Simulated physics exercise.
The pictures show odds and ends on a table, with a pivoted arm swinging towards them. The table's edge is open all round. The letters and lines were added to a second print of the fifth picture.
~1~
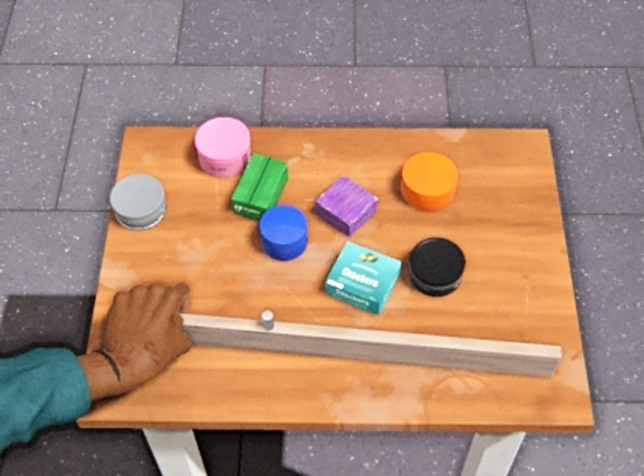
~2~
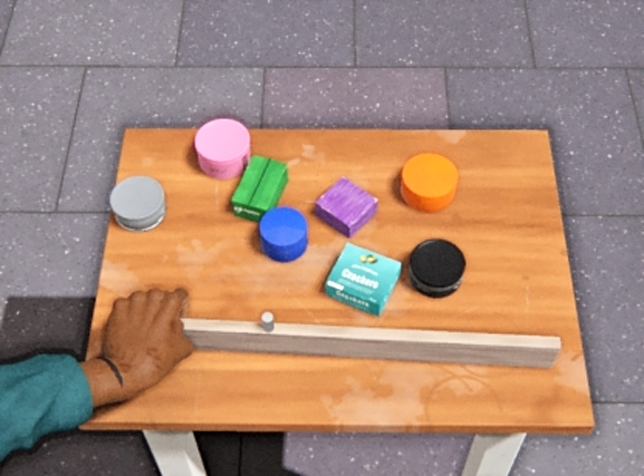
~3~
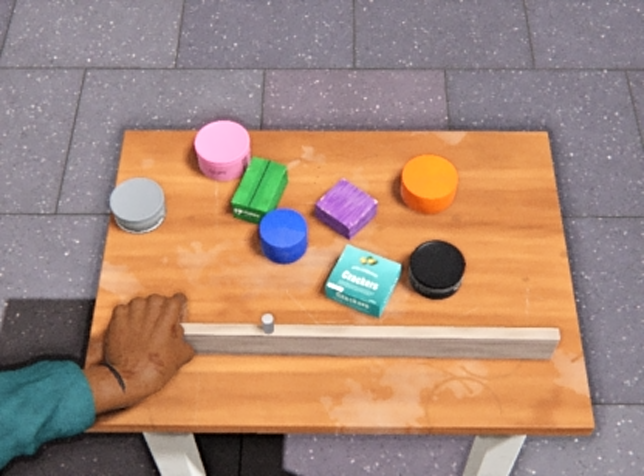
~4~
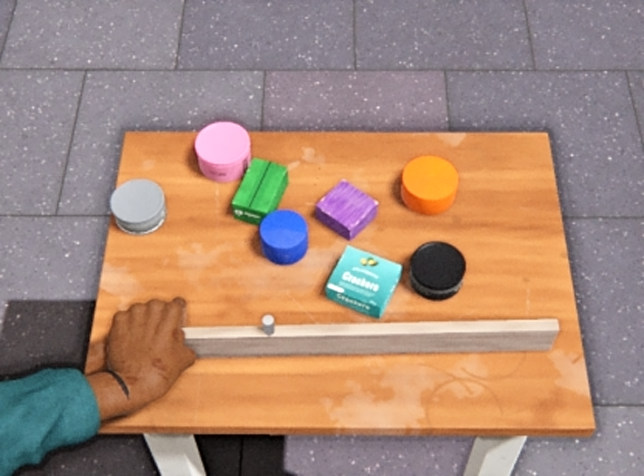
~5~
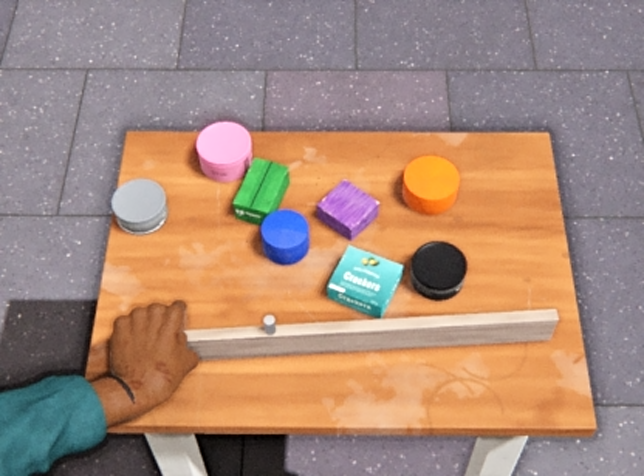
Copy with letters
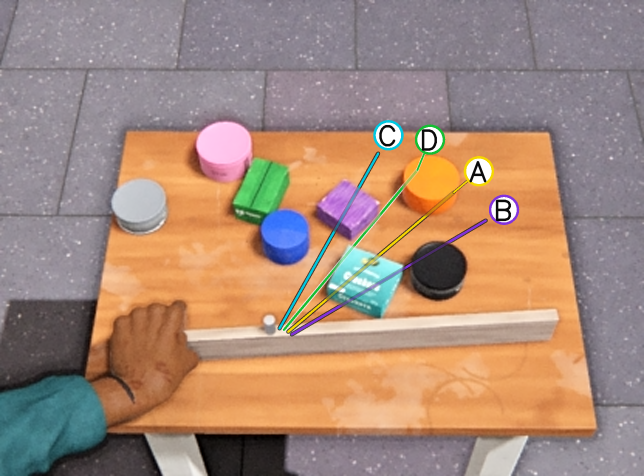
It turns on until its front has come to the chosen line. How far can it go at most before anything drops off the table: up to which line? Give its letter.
As far as mark C.
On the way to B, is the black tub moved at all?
Yes.
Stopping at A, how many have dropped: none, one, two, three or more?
In all, none.
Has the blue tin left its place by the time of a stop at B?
By then, no.
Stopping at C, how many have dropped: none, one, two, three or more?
The count is none.
On the marked copy, A at (375, 259); B at (392, 275); C at (332, 235); D at (355, 246).
With C. Early on, arm (403, 274); black tub (426, 247); turquoise packet (356, 265).
Further on, arm (367, 236); orange tin (412, 165); green box (257, 191).
At the end, arm (334, 220); orange tin (358, 133); black tub (337, 170); nothing has fallen.
As for the rest, A is safe but short; B is safe but short; D is safe but short.
